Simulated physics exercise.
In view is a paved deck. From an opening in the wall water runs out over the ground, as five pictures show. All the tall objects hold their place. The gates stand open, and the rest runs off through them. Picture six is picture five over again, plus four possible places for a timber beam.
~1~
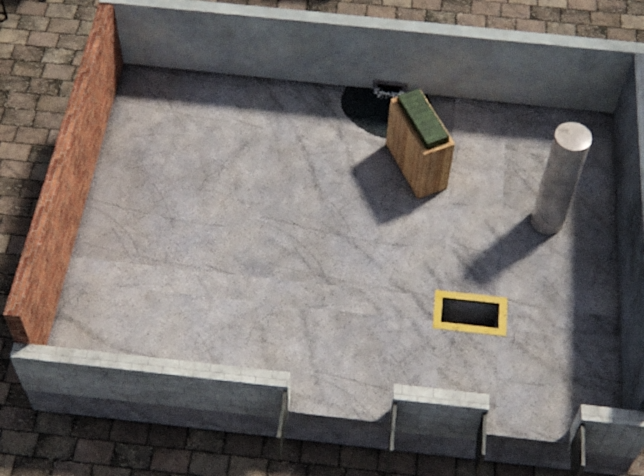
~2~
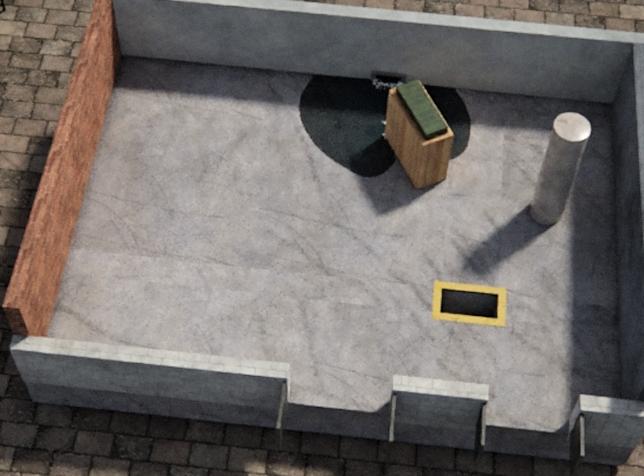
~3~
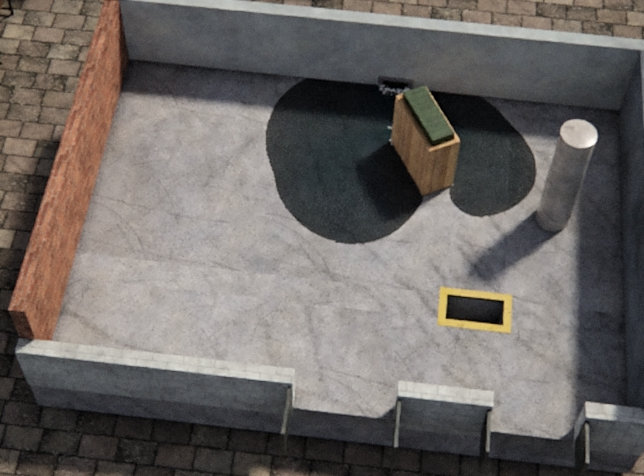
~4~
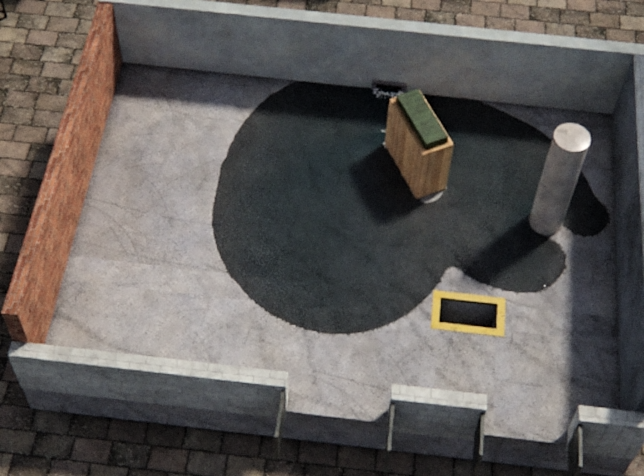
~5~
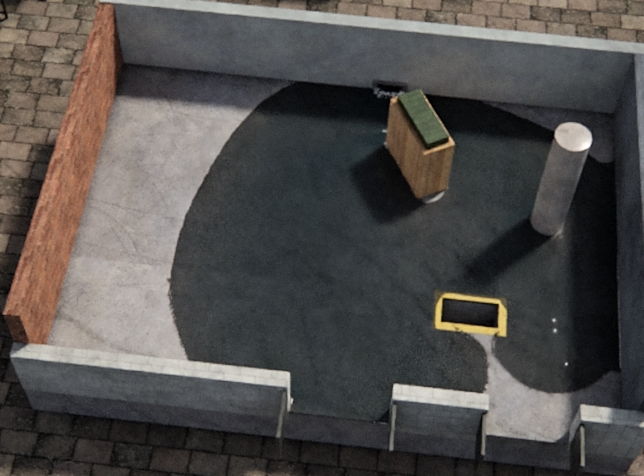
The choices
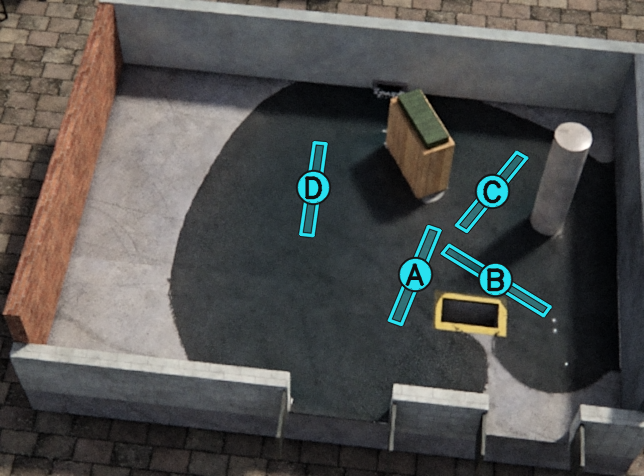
At the start, a small dark wet patch sits by the back wall of a walled paved deck, behind a wooden block with a green top. The patch spreads forward and sideways around the block, then reaches past the grey column, and finally surrounds much of the yellow-edged gully and covers most of the floor.
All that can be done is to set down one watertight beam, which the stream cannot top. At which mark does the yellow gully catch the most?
D is best.
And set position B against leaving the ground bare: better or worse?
Worse.
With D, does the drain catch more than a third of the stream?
No.
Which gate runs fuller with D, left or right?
The right one.
On the marked copy, A from (395, 322) to (434, 228); B from (445, 249) to (546, 311); C from (461, 228) to (521, 155); D from (306, 234) to (320, 143).
For position A, about 8 % of the stream goes into the yellow gully, about 90 % out by the gates.
For position B, about 8 % of the stream goes into the yellow gully, about 91 % out by the gates.
For position C, about 11 % of the stream goes into the yellow gully, about 88 % out by the gates.
For position D, about 17 % of the stream goes into the yellow gully, about 82 % out by the gates.
